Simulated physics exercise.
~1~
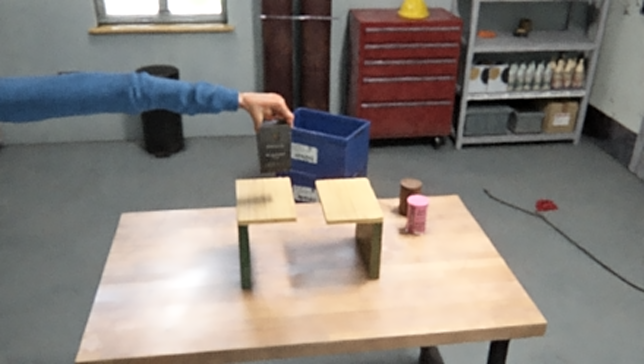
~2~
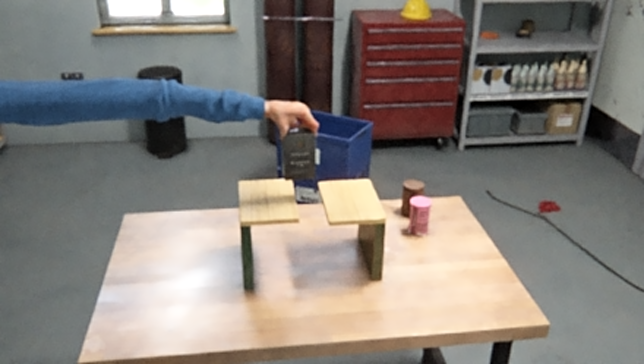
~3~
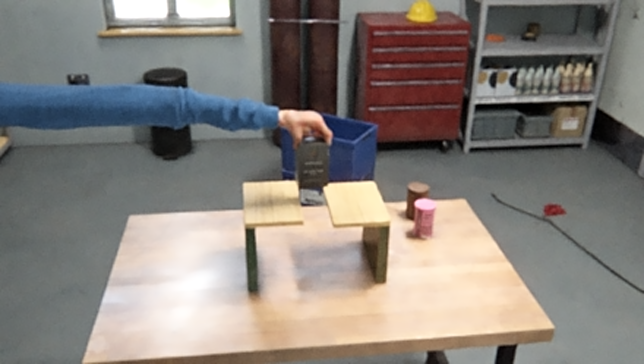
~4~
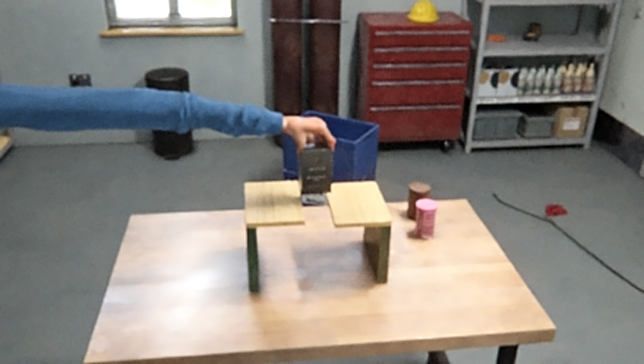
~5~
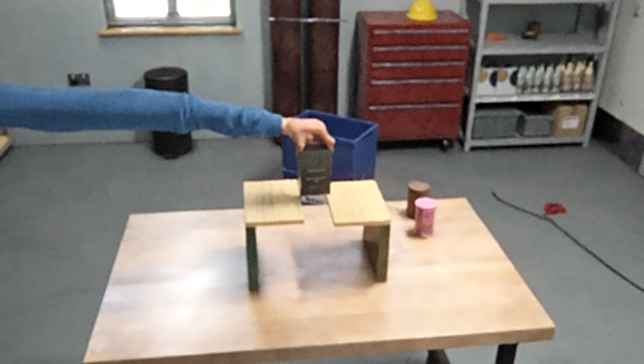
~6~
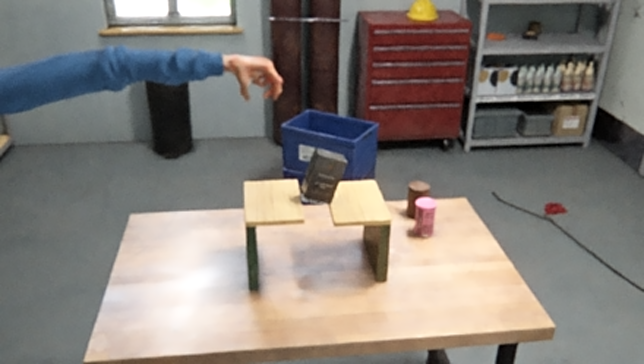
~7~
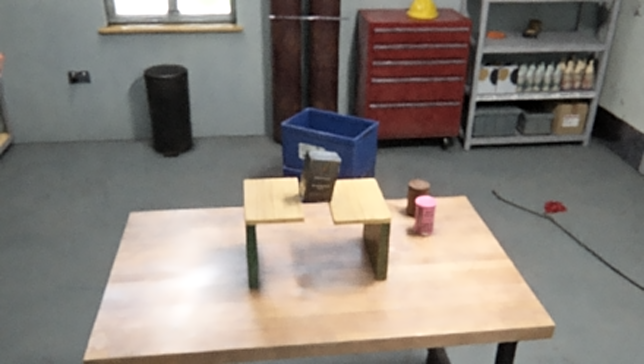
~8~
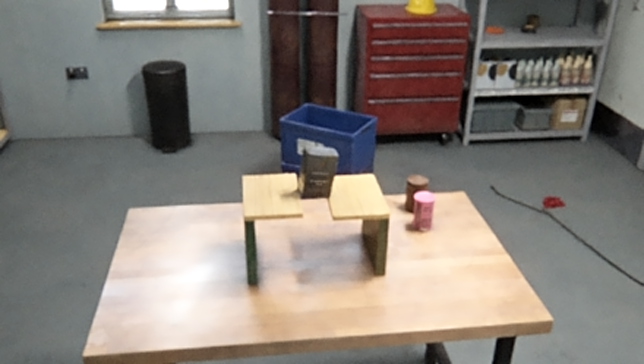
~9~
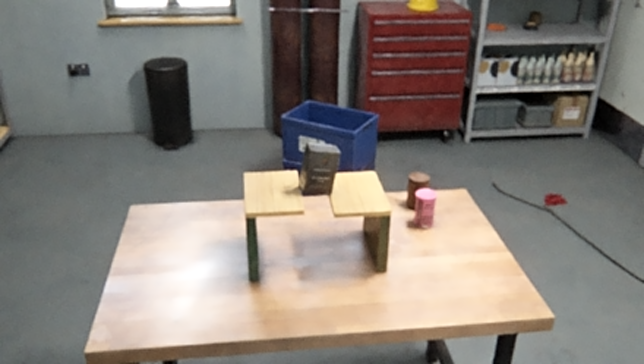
Black packet lowered by a hand over the gap between two wooden supports, tipping when released and lodging askew on top.
